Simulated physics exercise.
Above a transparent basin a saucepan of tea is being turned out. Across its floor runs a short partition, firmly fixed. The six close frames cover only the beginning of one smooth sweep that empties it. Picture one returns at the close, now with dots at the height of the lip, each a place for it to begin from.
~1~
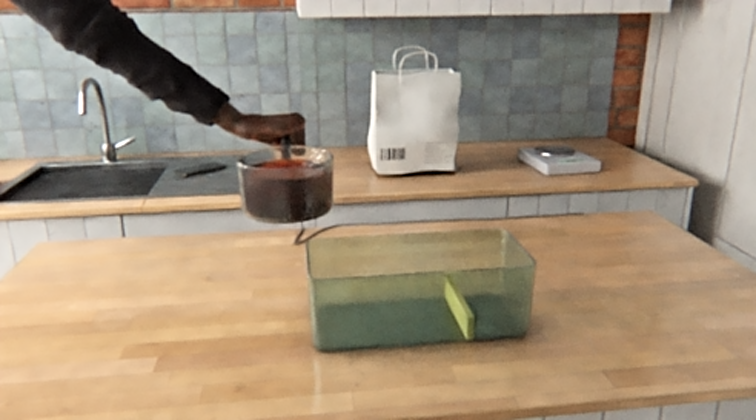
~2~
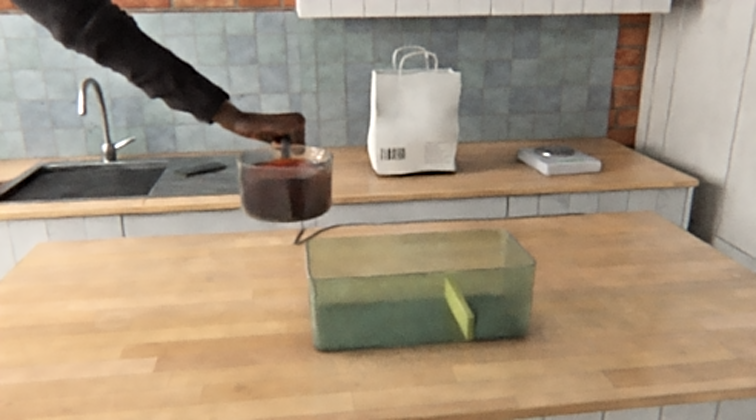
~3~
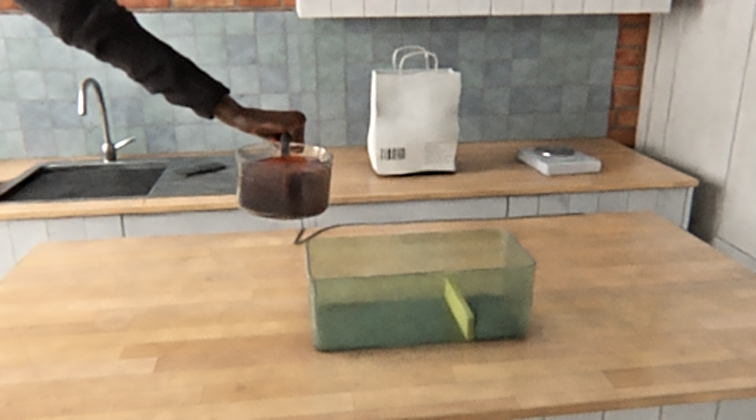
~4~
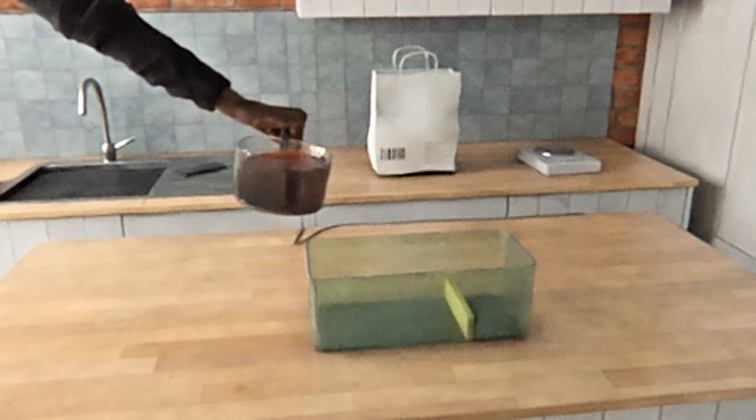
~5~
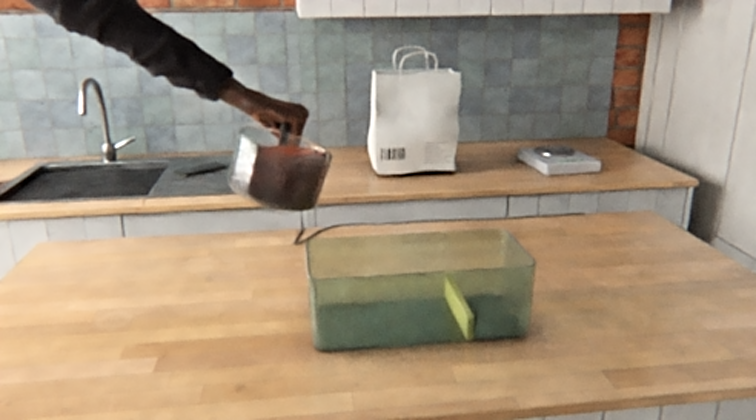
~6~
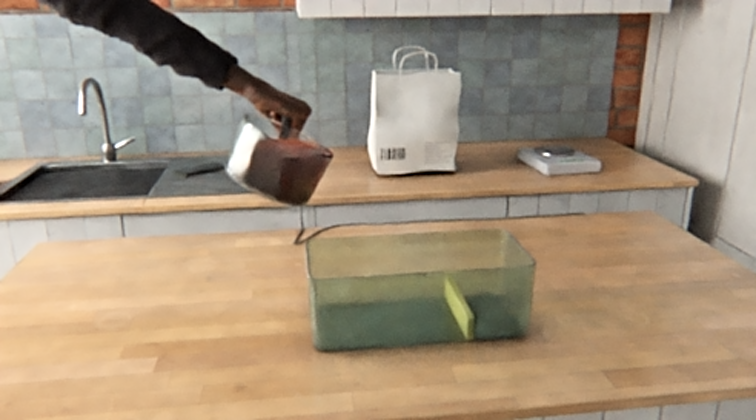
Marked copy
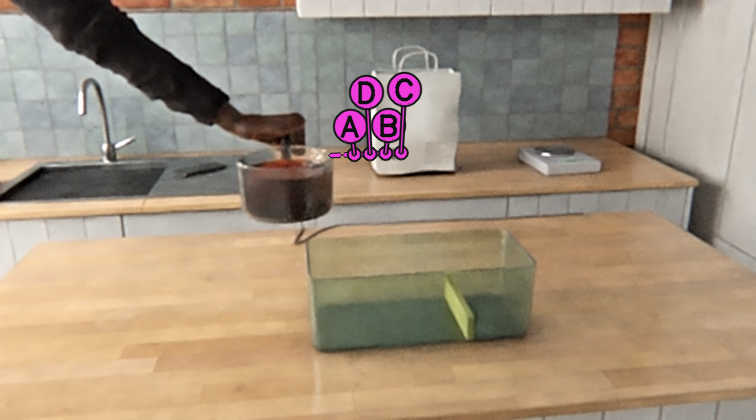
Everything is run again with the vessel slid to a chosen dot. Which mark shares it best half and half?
Place B does it best.
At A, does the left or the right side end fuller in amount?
More ends on the left.
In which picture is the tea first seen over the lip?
Picture 6.
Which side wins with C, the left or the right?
The right one.
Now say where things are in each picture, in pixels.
Upright, lip at (331, 155); basin from (313, 349) to (527, 333); top of the wall at (459, 295); nothing has left yet.
Upright, lip at (331, 155); nothing has left yet.
Tipped about 5°, lip at (331, 155); nothing has left yet.
Tipped about 11°, lip at (331, 155); nothing has left yet.
Tipped about 18°, lip at (331, 155); nothing has left yet.
Tipped about 27°, lip at (331, 155); tea is over the lip, down to (331, 155).
On the marked copy, A at (354, 154); B at (385, 153); C at (401, 152); D at (370, 153).
If A is chosen, about 92 % ends left of the wall and 6 % right of it.
If B is chosen, about 46 % ends left of the wall and 52 % right of it.
If C is chosen, about 32 % ends left of the wall and 66 % right of it.
If D is chosen, about 73 % ends left of the wall and 26 % right of it.
